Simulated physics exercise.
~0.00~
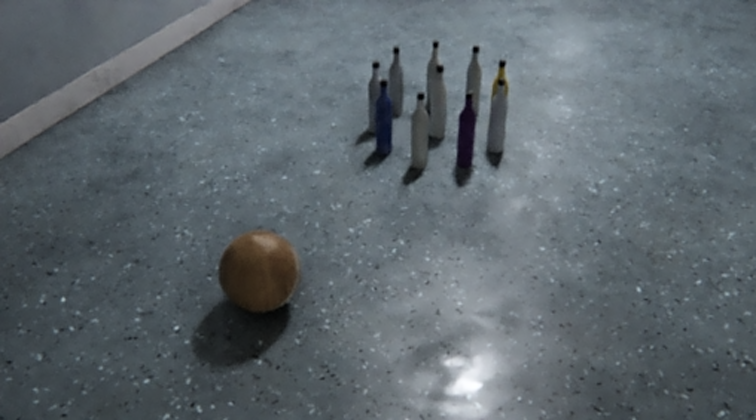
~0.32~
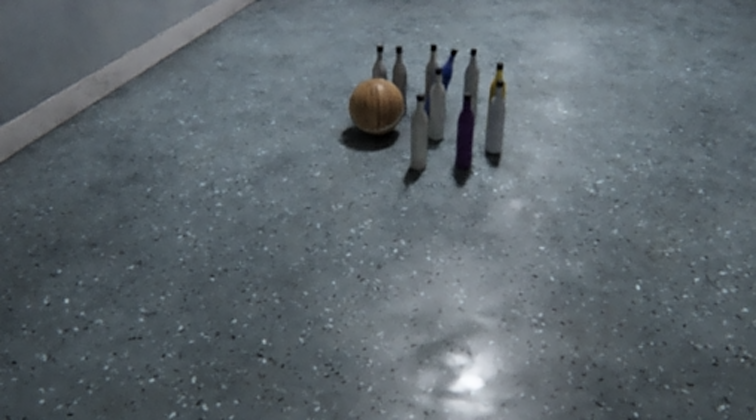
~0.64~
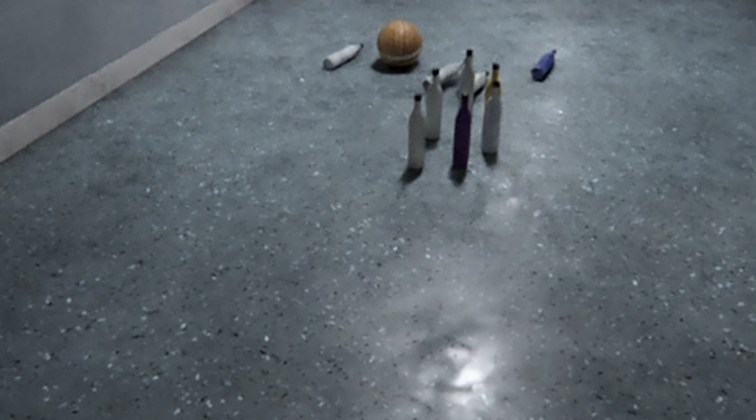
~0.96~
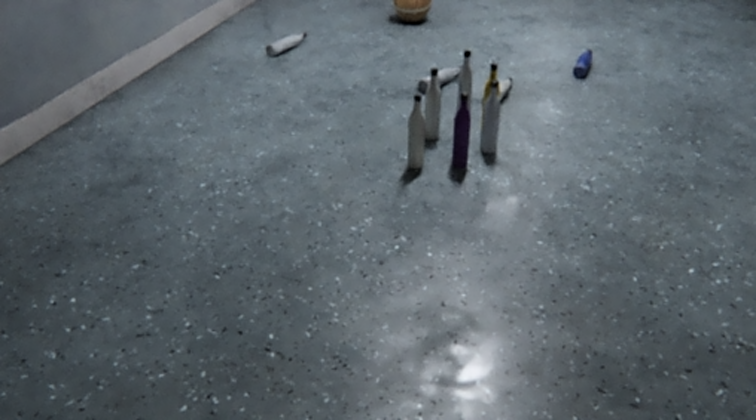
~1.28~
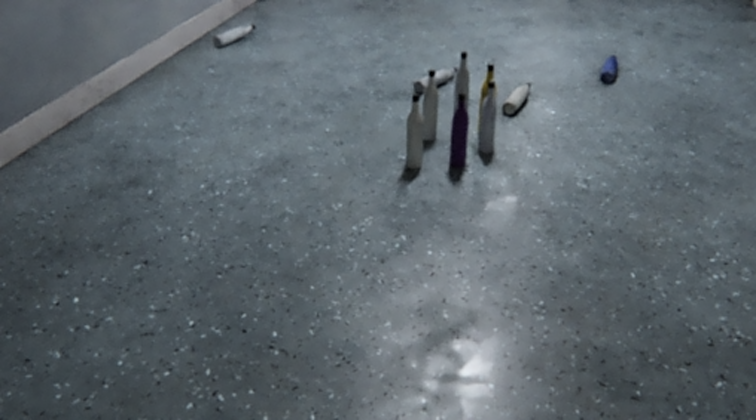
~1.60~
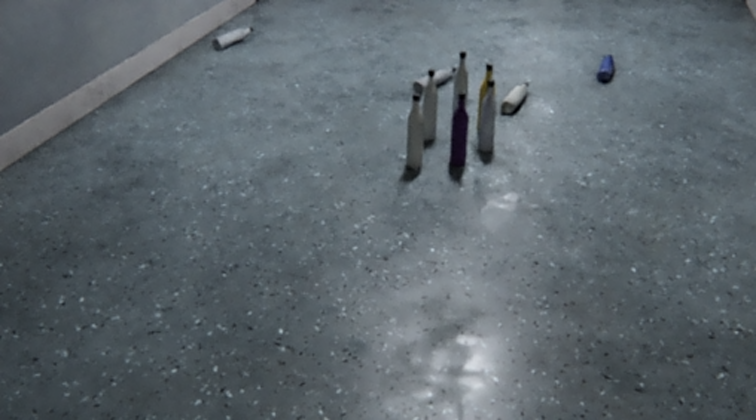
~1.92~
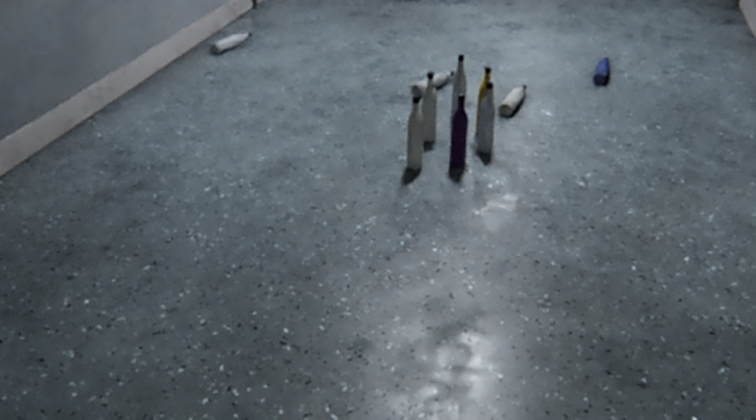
The clip shows a wooden ball rolling across a speckled floor into a cluster of standing bottles, knocking over the blue one and three pale ones before rolling out of view at the far end. The purple and yellow bottles stay upright among those left standing.
